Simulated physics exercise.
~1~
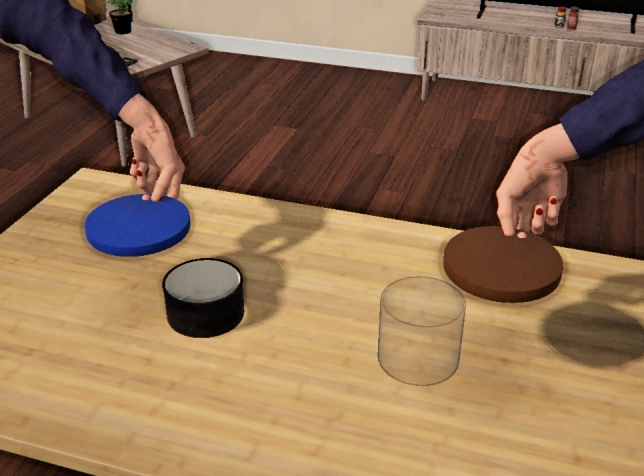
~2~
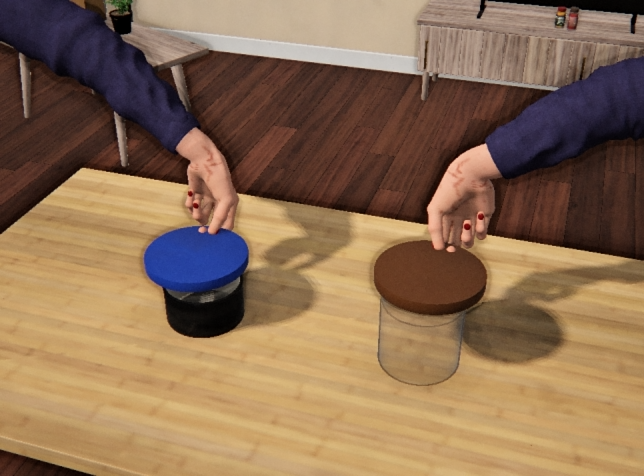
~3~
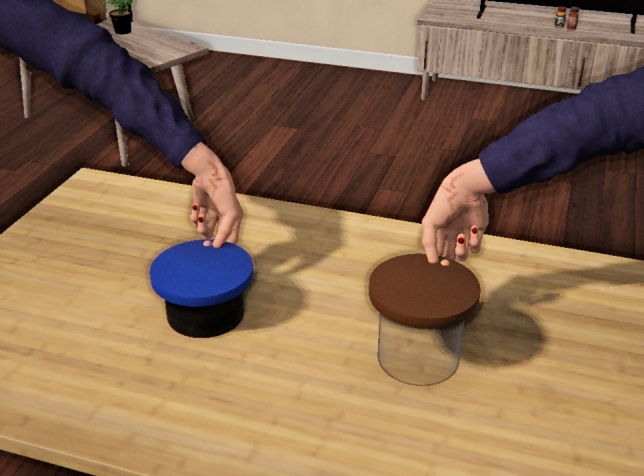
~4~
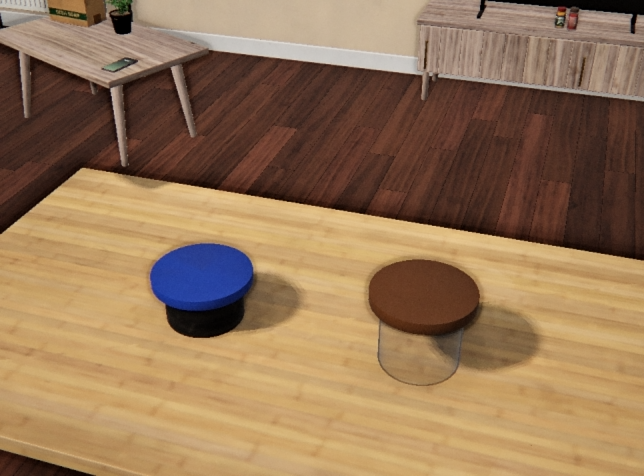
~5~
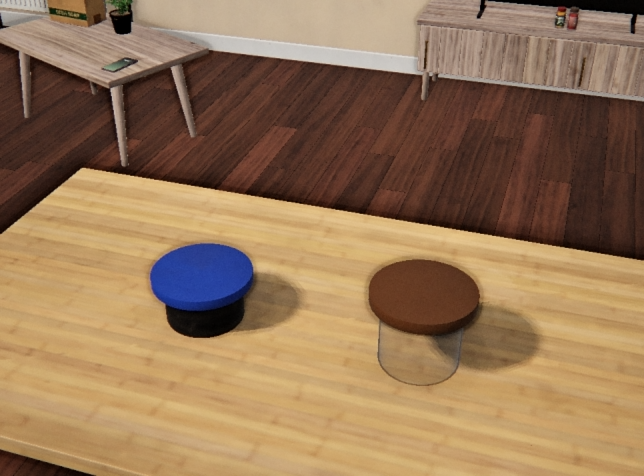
On a wooden table, two hands set blue and brown discs atop open containers and withdraw.
